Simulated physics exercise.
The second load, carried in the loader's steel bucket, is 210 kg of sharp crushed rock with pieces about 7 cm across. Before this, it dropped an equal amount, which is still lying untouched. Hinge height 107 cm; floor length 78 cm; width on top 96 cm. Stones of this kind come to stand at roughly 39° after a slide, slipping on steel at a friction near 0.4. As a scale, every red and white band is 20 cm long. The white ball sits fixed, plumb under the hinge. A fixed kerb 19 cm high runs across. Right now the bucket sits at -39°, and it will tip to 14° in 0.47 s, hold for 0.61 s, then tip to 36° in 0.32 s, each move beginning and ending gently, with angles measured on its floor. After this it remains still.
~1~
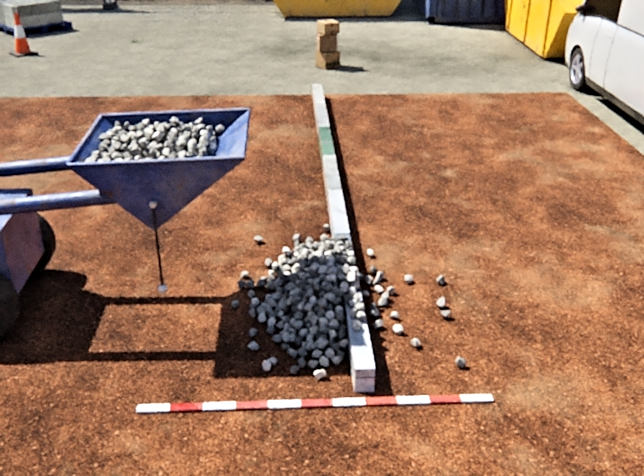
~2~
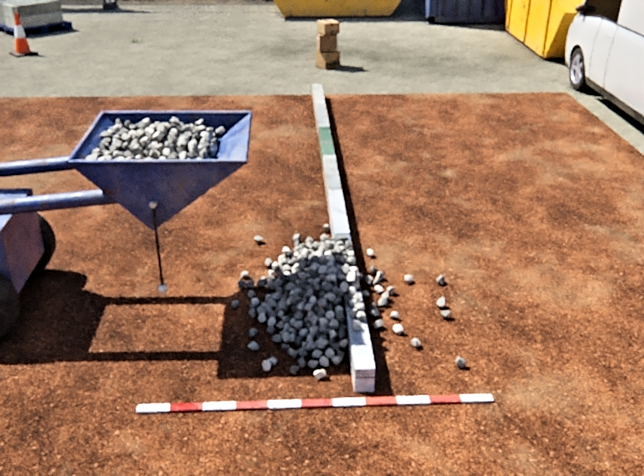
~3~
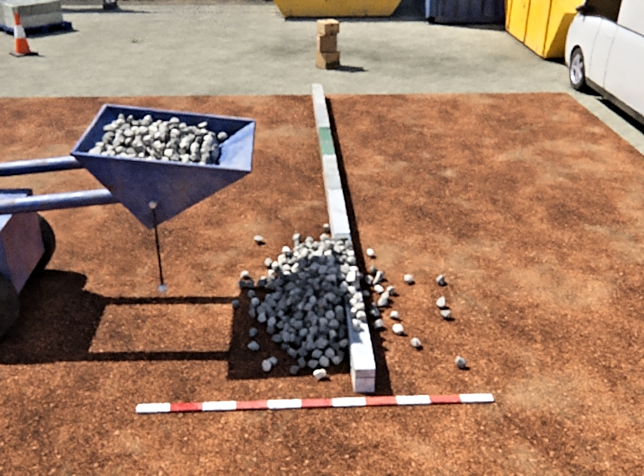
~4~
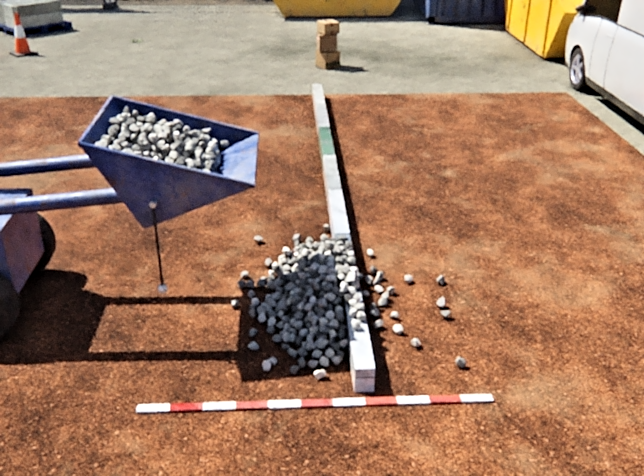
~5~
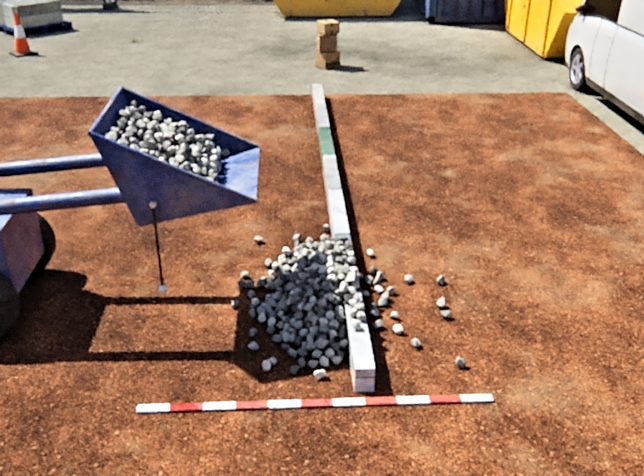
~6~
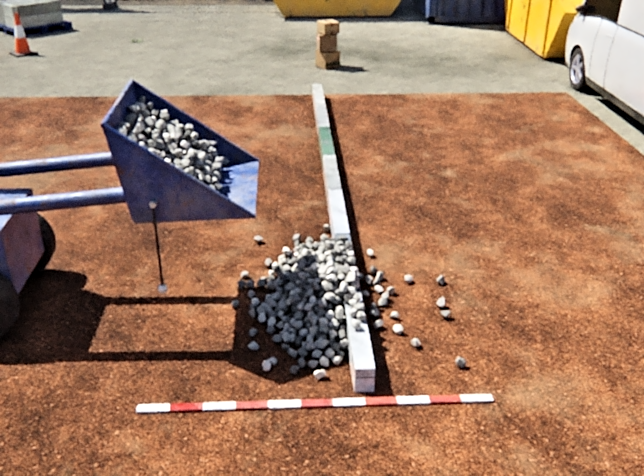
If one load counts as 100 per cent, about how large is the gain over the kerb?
Around 0 per cent.
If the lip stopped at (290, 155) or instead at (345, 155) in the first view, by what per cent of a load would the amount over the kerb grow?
First place: Roughly 0 %; second place: Roughly 75 %.
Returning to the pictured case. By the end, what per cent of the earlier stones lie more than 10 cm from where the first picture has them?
0 per cent.
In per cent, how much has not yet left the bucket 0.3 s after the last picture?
Roughly 100 per cent remains inside.
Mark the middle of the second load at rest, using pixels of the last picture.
(269, 285).
Then, 0.1 s after the last picture the floor is at 11°; in per cent of one load, 100 in the bucket, 95 on this side of the kerb, 5 over the kerb; the foremost stones are at (425, 311).
Then, 0.3 s after the last picture the floor is at 14°; in per cent of one load, 100 in the bucket, 95 on this side of the kerb, 5 over the kerb; the foremost stones are at (425, 311).
Then, 1.5 s after the last picture the floor is at 36°; in per cent of one load, 27 in the bucket, 168 on this side of the kerb, 5 over the kerb; the foremost stones are at (425, 311).
Then, 4.0 s after the last picture the floor is at 36°; in per cent of one load, 0 in the bucket, 195 on this side of the kerb, 5 over the kerb; the foremost stones are at (425, 311). Net gain over the kerb, 0.
